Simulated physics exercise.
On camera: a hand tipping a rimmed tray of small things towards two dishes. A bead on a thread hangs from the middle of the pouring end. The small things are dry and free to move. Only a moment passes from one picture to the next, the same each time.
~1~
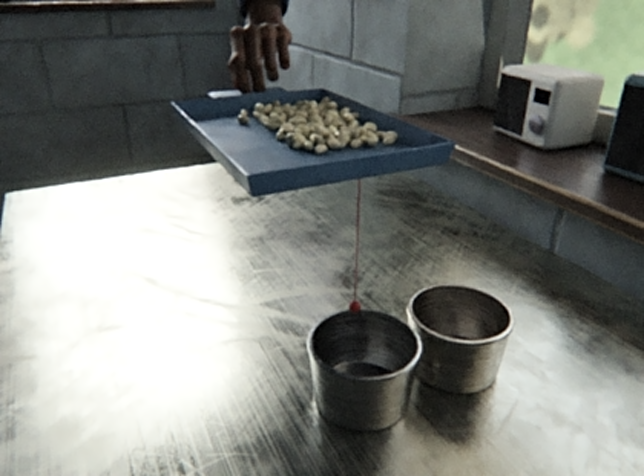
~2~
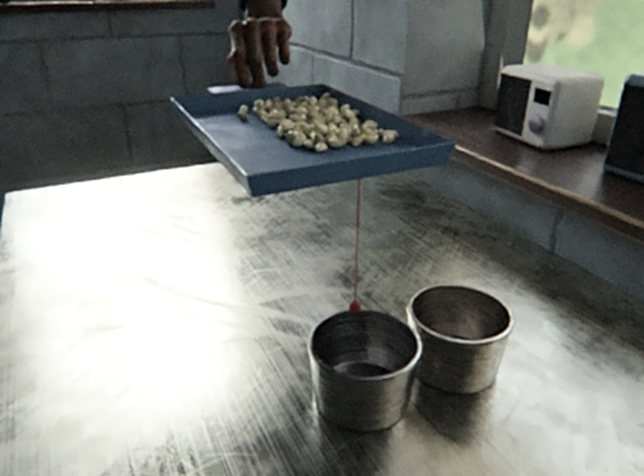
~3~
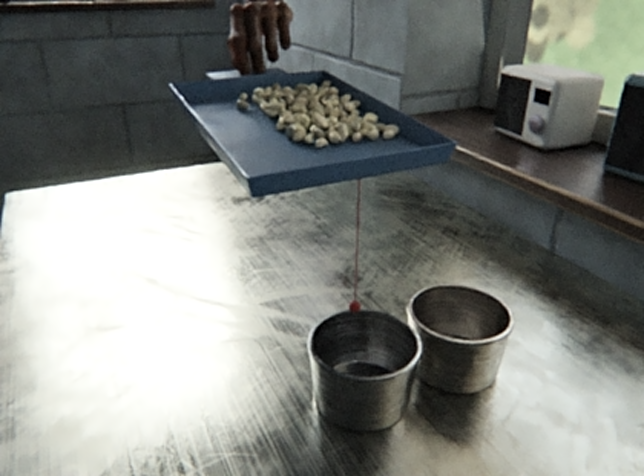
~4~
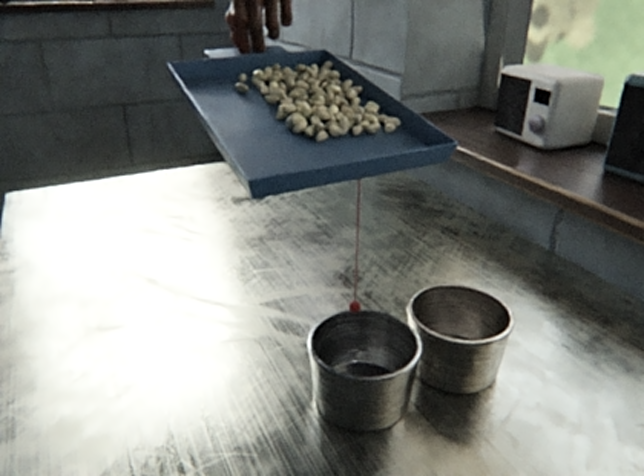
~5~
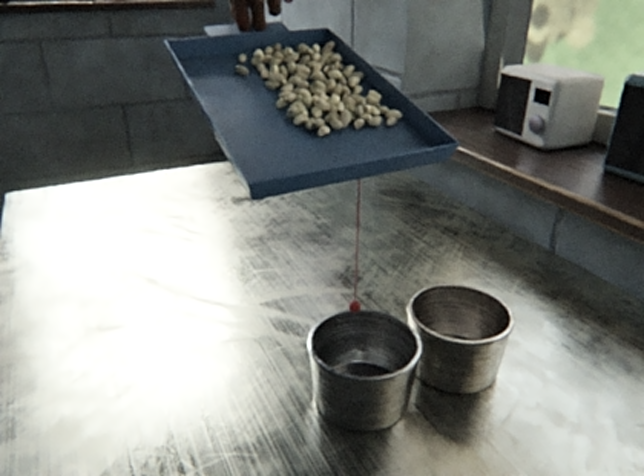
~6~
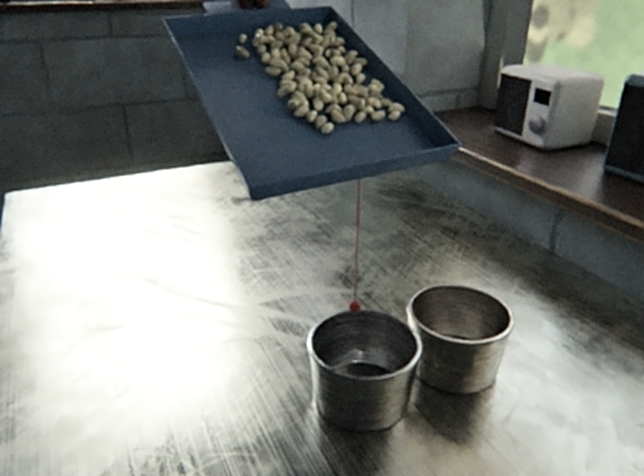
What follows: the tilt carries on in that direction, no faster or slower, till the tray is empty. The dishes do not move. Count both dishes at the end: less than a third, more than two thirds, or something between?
Caught overall: From one third to two thirds.
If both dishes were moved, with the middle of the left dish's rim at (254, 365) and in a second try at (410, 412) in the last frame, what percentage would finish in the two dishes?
Roughly 40 per cent, and 10 per cent.
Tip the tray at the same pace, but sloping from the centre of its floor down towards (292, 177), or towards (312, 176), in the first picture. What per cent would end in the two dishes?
Roughly 10 per cent, and 30 per cent.
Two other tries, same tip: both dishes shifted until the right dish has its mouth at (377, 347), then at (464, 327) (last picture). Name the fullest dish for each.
The first try: The dish on the right. The second: The left one.
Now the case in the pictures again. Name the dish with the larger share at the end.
It is the left one.
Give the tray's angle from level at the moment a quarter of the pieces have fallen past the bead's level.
At about 90°.
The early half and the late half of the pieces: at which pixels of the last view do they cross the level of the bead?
First near (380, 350), later near (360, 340).
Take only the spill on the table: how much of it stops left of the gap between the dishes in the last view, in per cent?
Close to 60 per cent.
Soon, tray tipped steeply; nearly all on the tray; a stray few in the air.
A while on, tray tipped past a quarter turn; about a third on the tray; a small part in the left dish; a stray few in the right dish; about a third outside both; a small part in the air.
Towards the end, tray tipped past a quarter turn; about a third in the left dish; a small part in the right dish; about half outside both.
Finally, tray tipped past a quarter turn; about a third in the left dish; a small part in the right dish; about half outside both.
